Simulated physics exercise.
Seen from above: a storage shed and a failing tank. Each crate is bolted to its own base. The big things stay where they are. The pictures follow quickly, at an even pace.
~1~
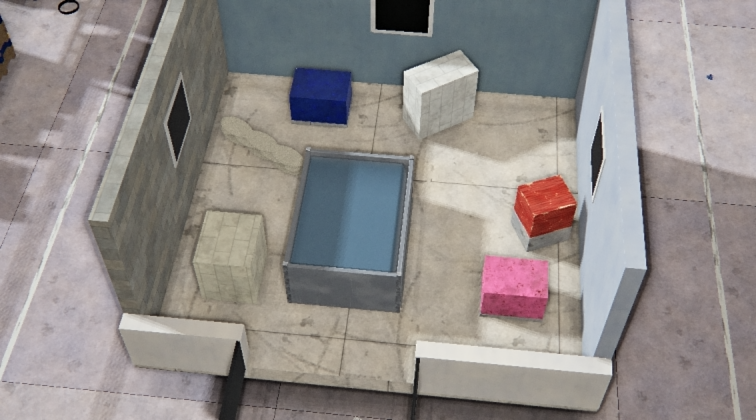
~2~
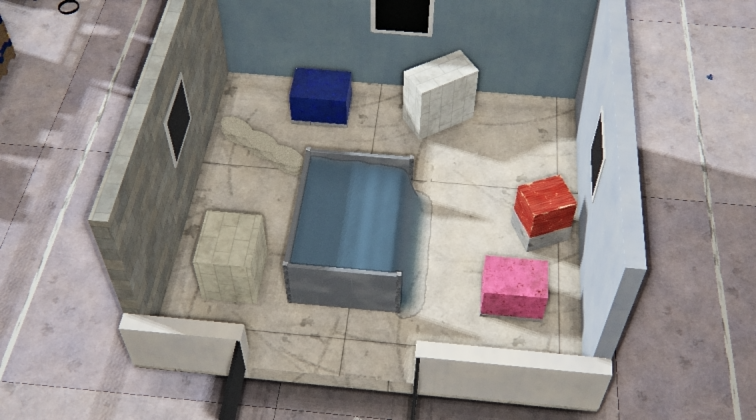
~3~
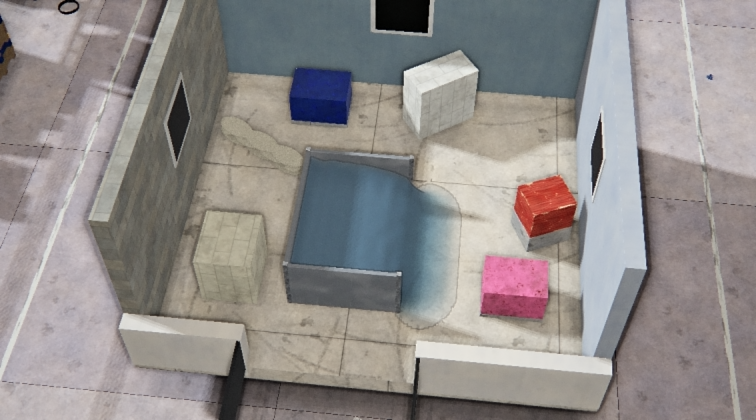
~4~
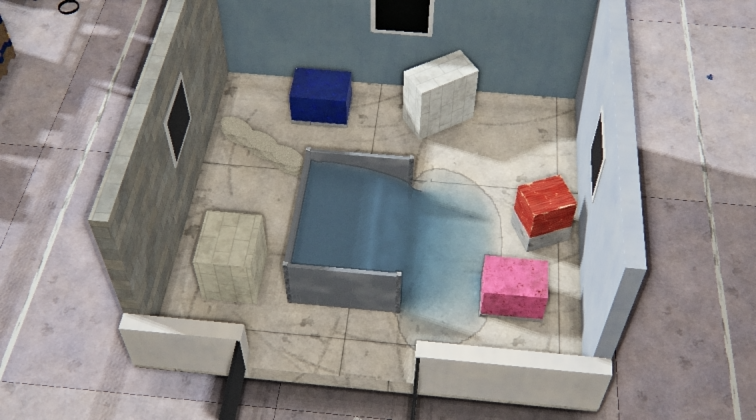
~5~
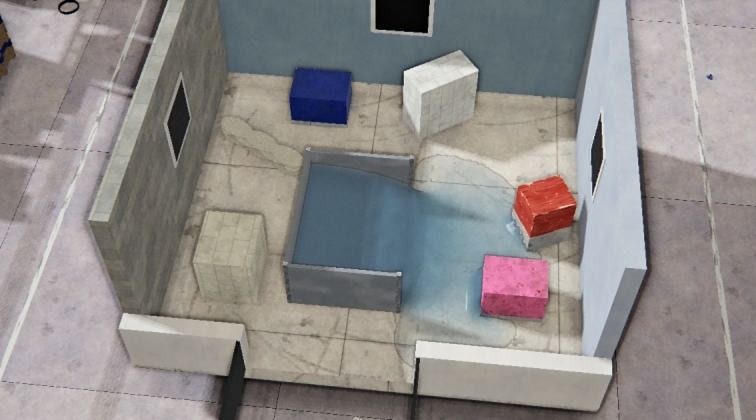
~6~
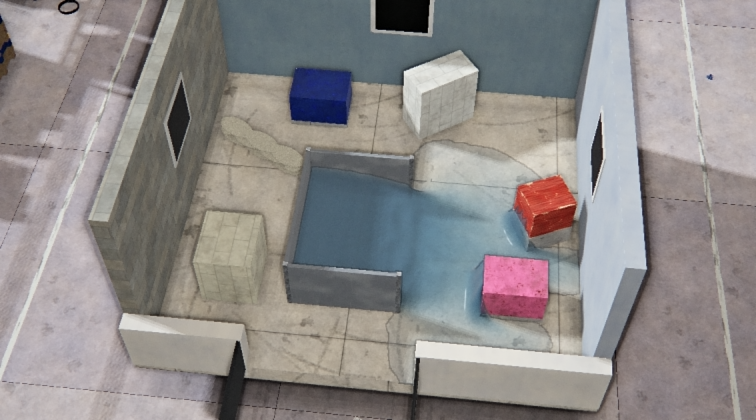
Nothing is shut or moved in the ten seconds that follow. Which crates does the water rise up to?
In the end: The blue crate gets wet; the red crate gets wet; the pink crate gets wet.
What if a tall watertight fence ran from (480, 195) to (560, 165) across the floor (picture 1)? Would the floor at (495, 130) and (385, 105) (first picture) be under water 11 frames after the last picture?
In turn: Under water, no water.
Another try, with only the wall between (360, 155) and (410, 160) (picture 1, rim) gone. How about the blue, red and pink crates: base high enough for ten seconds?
Then: The blue crate is wetted, the red crate remains dry, the pink crate is soaked.
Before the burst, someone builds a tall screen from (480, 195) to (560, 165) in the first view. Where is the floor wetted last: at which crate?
I say the one in blue.
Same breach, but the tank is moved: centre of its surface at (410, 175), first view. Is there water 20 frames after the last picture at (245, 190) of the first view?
At that place: Clear.
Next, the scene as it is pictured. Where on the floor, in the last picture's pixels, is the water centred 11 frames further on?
Close to (484, 246).
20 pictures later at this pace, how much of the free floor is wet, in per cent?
I make it 65 per cent.
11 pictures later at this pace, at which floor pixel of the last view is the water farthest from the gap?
Close to (573, 100).
A moment on, water covers 40 % of the floor; the blue crate not reached, the red crate water round its plinth, the pink crate water round its plinth.
Next, water covers 45 % of the floor; the blue crate not reached, the red crate water round its plinth, the pink crate water round its plinth.
Then, water covers 65 % of the floor; the blue crate water round its plinth, the red crate water round its plinth, the pink crate water round its plinth.
Later, water covers 90 % of the floor; the blue crate water round its plinth, the red crate water round its plinth, the pink crate water round its plinth.
In the end, water covers 100 % of the floor; the blue crate was topped, the red crate was topped, the pink crate was topped.
